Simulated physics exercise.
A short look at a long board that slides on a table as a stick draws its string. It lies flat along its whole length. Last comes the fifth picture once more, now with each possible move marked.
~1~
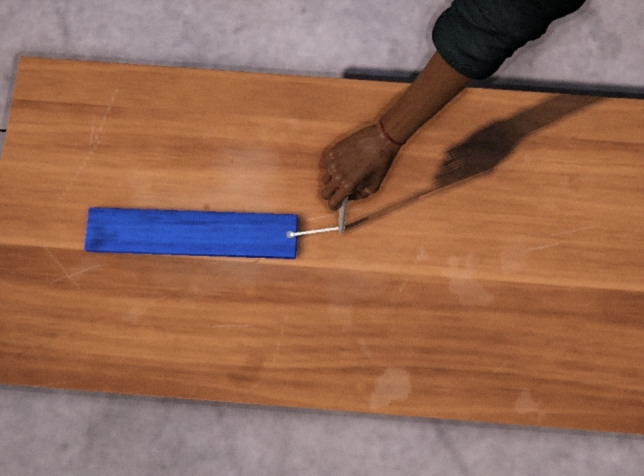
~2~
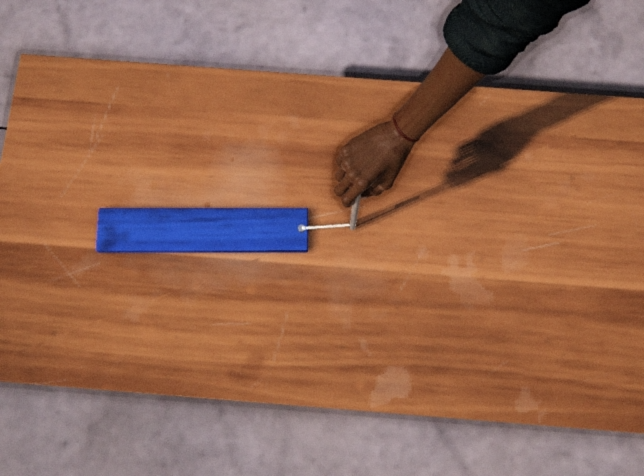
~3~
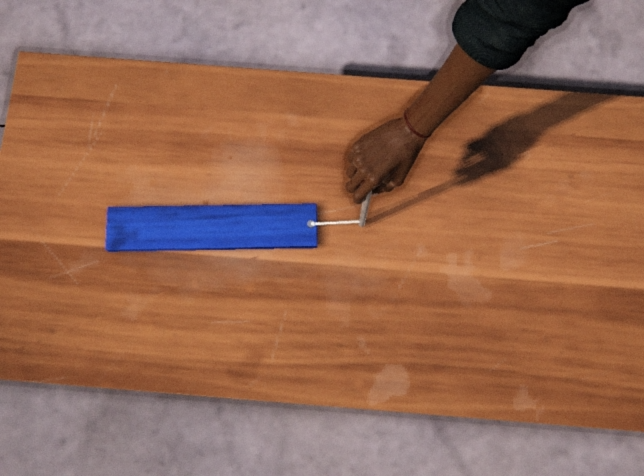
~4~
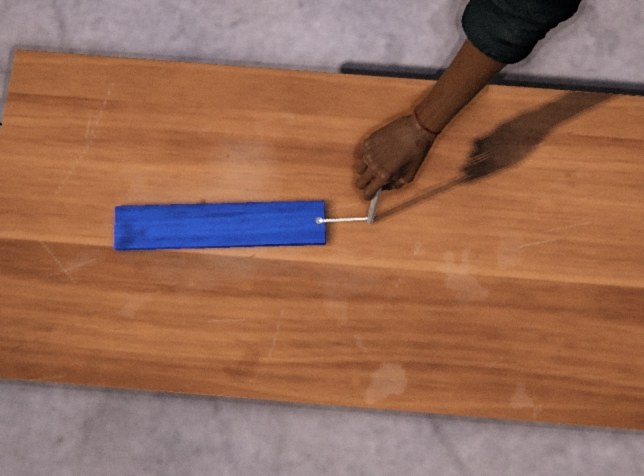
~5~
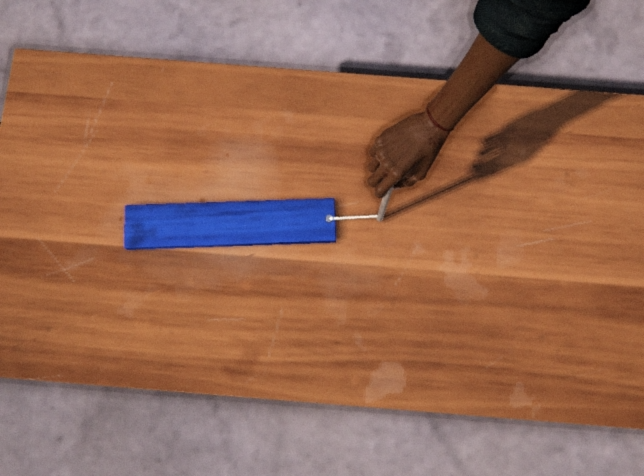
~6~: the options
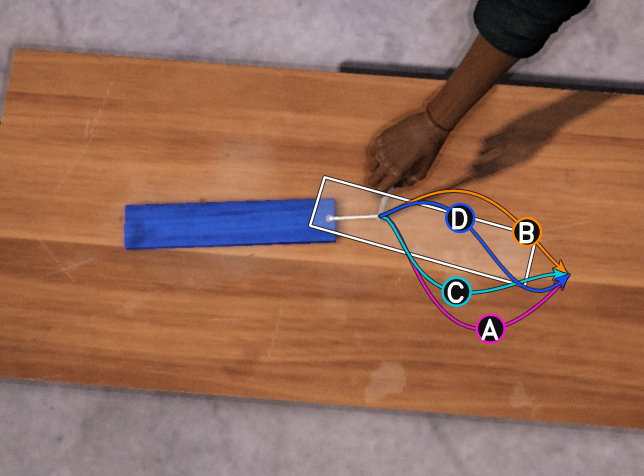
To begin with, a long blue board lies flat on a wooden table, a short pale string joining its right end to a thin stick held in a hand. The hand then draws the stick to the right, and the board slides a short way after it, staying flat with the string stretched between them.
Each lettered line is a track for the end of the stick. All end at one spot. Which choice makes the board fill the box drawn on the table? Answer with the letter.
Choose path B.
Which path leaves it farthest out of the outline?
A.
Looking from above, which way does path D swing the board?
Clockwise.
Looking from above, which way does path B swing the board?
Clockwise.
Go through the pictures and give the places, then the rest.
The first picture shows blue board (191, 232).
The second picture shows blue board (202, 229).
The third picture shows blue board (212, 226).
The fourth picture shows blue board (220, 224).
The fifth picture shows blue board (230, 223).
On the copy, A from (380, 216) via (452, 318) to (567, 277); B from (380, 216) via (484, 197) to (567, 273); C from (380, 216) via (457, 292) to (566, 274); D from (380, 216) via (477, 235) to (569, 275); the outline at (423, 231).
On B. First, foot of the stick (452, 192), middle of the board (305, 212).
Then, foot of the stick (519, 225), middle of the board (369, 213).
Finally, foot of the stick (568, 275), middle of the board (421, 229); it lies in the outline.
By contrast, A leaves its middle at (416, 275); C leaves its middle at (416, 261); D leaves its middle at (418, 249).
